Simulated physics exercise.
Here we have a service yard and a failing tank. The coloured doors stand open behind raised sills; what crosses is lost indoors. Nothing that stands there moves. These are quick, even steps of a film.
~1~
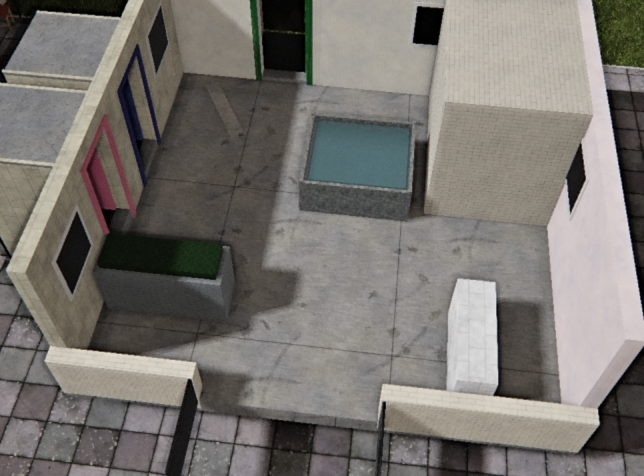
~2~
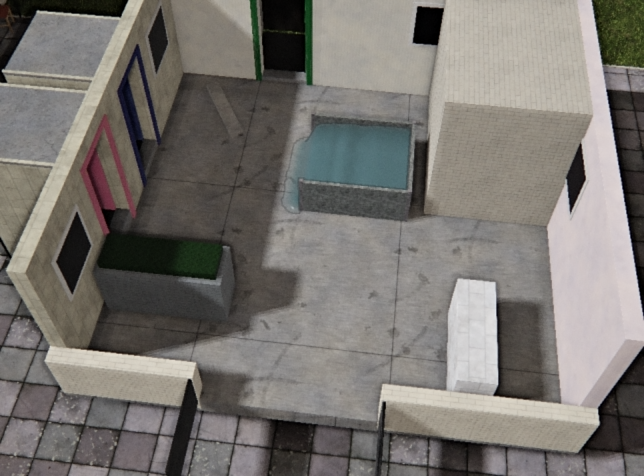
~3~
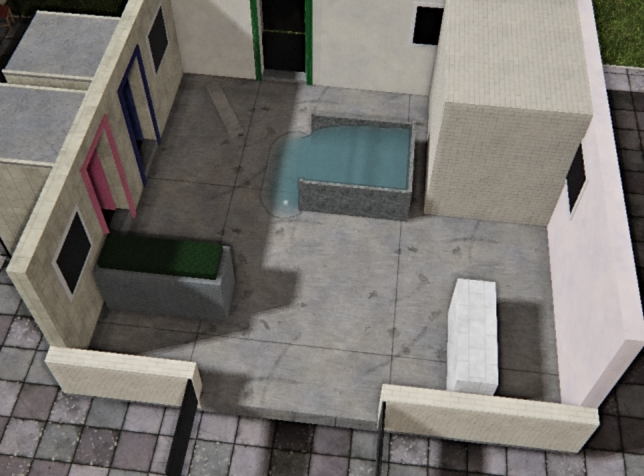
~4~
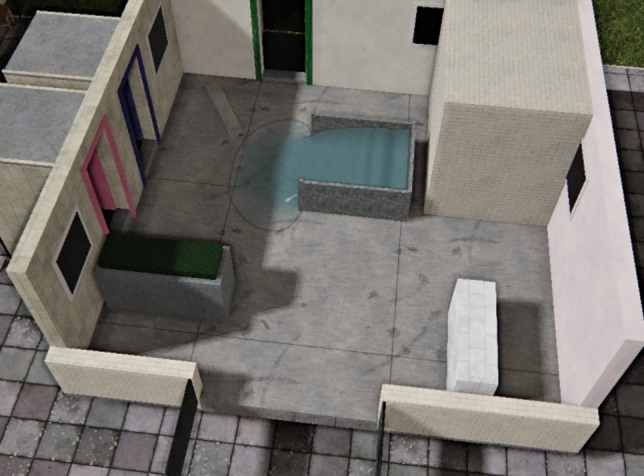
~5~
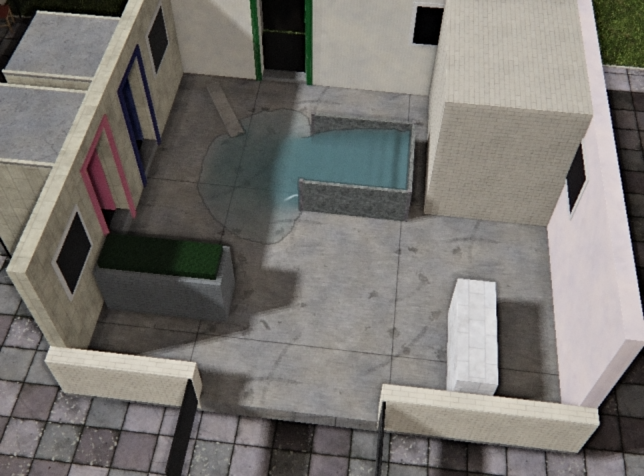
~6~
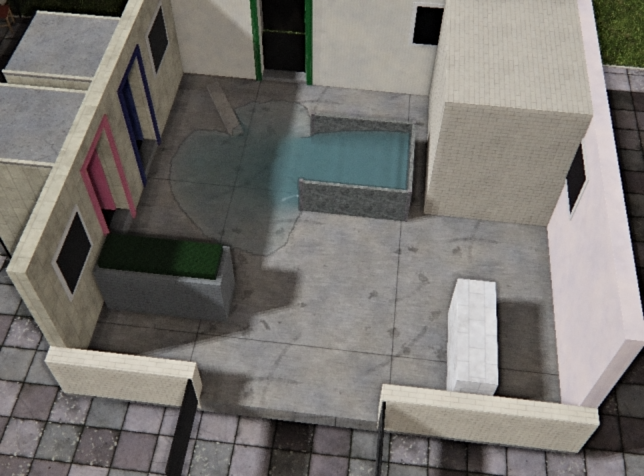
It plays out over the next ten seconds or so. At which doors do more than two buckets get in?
One by one: The pink door admits no more than that; the blue door lets in a lot; the green door admits no more than that.
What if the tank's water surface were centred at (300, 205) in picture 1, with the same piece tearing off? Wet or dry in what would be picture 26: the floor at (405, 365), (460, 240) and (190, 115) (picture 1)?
In turn: Not flooded, dry, awash.
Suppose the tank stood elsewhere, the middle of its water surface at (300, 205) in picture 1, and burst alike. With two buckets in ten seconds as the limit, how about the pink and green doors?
Then: Pink passes that mark; green stays under.
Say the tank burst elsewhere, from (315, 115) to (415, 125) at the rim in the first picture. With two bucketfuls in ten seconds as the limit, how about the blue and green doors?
One by one: The blue door stays under; the green door is over.
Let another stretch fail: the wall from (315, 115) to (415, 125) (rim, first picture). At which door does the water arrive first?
First comes the one in green.
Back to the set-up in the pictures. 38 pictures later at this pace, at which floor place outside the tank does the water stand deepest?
Near (415, 102).
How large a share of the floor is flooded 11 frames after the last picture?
Some 35 per cent.
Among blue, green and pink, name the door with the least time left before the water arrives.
It is the blue one.
A moment on, water covers 30 % of the floor; the pink door wet at the sill, nothing in, the blue door over two buckets in, the green door wet at the sill, nothing in.
Next, water covers 35 % of the floor; the pink door wet at the sill, nothing in, the blue door far over two buckets in, the green door wet at the sill, nothing in.
Then, water covers 40 % of the floor; the pink door wet at the sill, nothing in, the blue door far over two buckets in, the green door wet at the sill, nothing in.
Later, water covers 75 % of the floor; the pink door wet at the sill, nothing in, the blue door far over two buckets in, the green door under two buckets in.
In the end, water covers 90 % of the floor; the pink door wet at the sill, nothing in, the blue door far over two buckets in, the green door under two buckets in.
